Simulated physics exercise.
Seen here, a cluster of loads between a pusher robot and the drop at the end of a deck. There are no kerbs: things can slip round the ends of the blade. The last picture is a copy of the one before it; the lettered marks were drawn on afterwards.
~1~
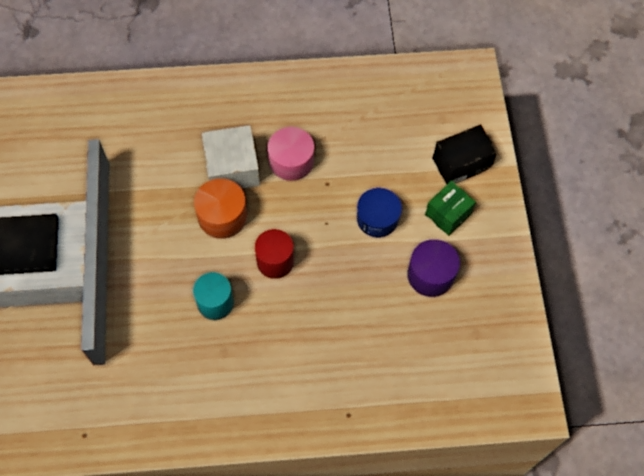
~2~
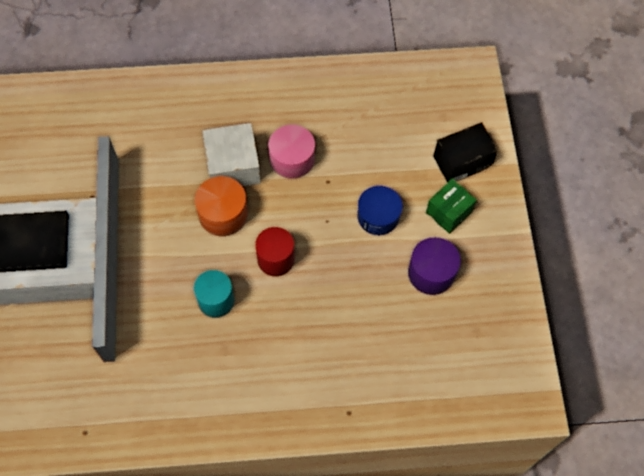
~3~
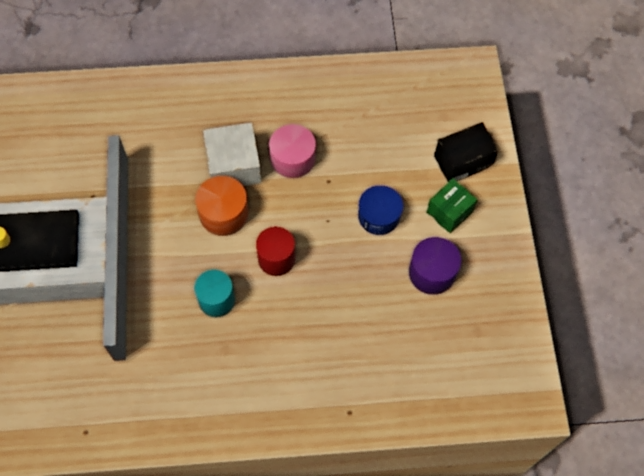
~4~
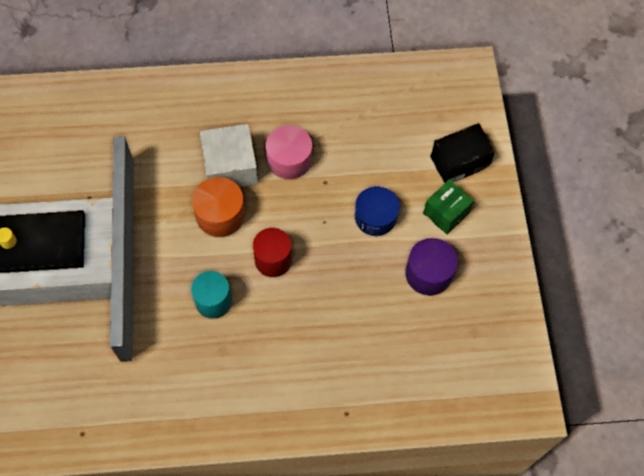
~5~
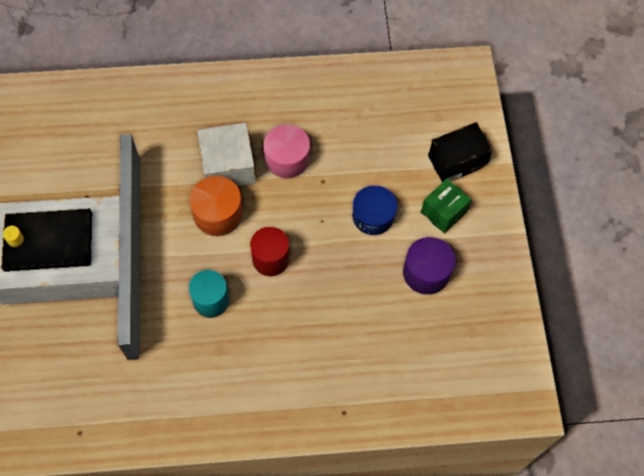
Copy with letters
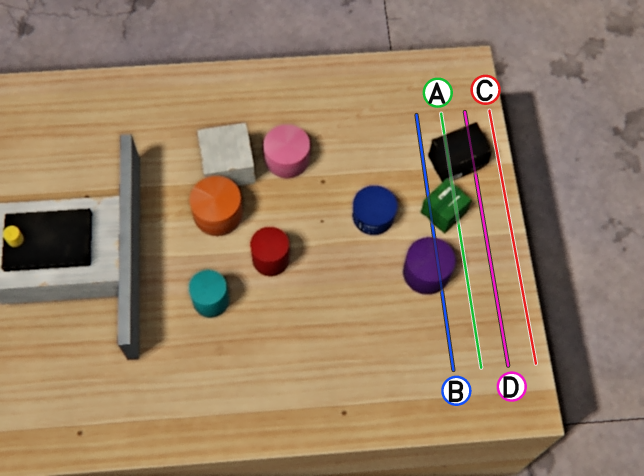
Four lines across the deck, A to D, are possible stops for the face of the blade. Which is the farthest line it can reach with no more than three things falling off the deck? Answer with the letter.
No fourth one falls up to A.
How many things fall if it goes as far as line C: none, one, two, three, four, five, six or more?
Six or more.
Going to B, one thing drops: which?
The black box.
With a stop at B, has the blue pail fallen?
No.
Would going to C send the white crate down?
By then, yes.
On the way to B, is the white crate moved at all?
By then, yes.
On the marked copy, A at (460, 233); B at (434, 234); C at (511, 229); D at (485, 231).
Taking A. A third of the way, robot (177, 230); pink canister (322, 150); white crate (275, 155).
Two thirds of the way, robot (300, 222); black box (483, 155); green box (466, 212).
When it is over, robot (393, 216); black box over the edge; green box over the edge; three fallen.
As for the rest, B is within the limit but short; C drops nine; D drops five.
